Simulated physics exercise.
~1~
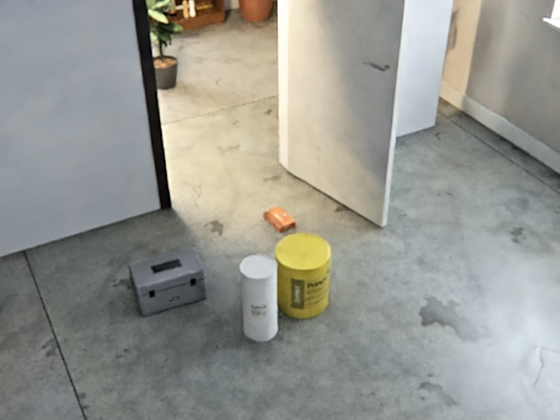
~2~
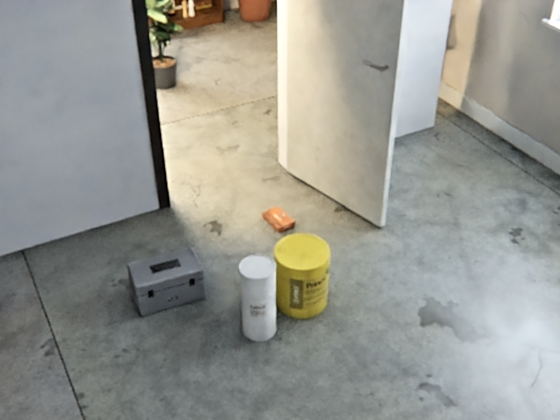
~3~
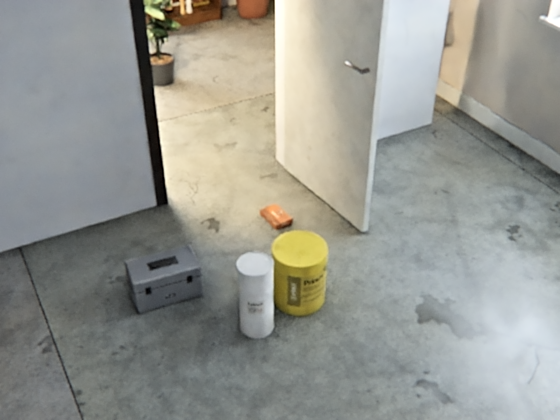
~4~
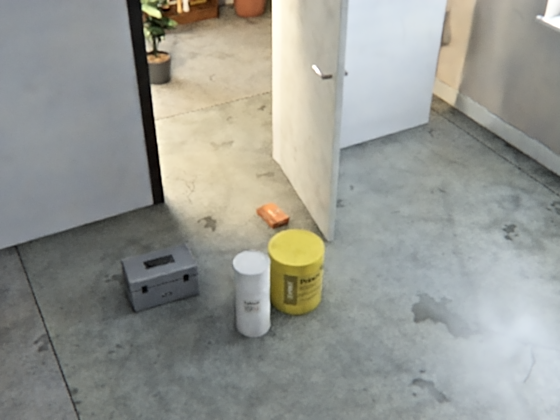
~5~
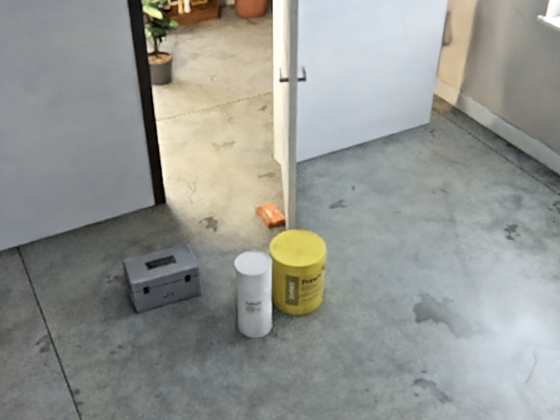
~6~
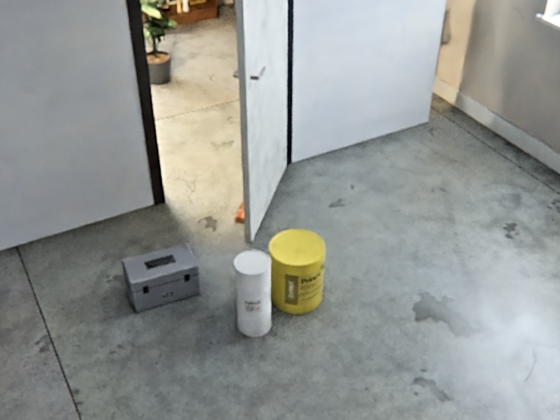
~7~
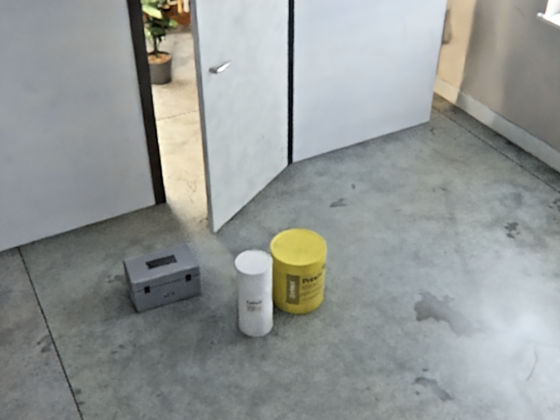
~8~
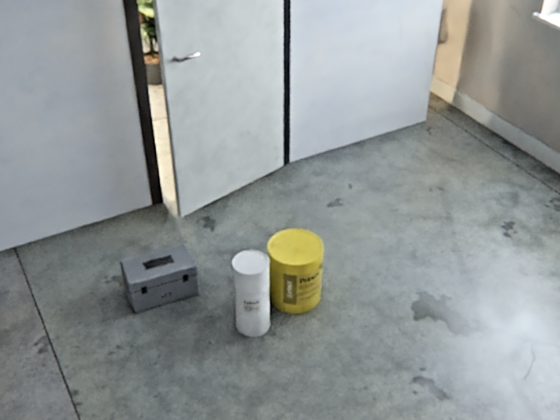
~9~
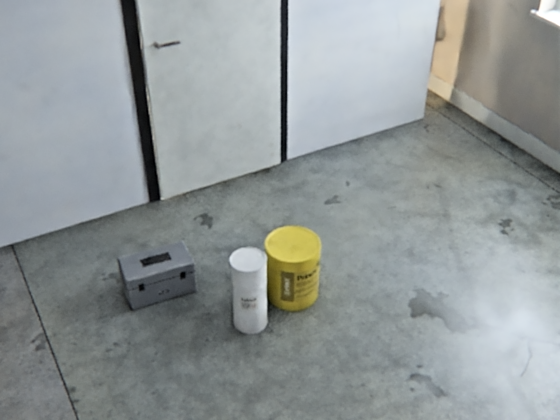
A white door swung from wide open towards its frame, sweeping left past an orange packet on the concrete floor until the packet was hidden, and ended up shut, while the grey toolbox, white canister and yellow pail stayed put.
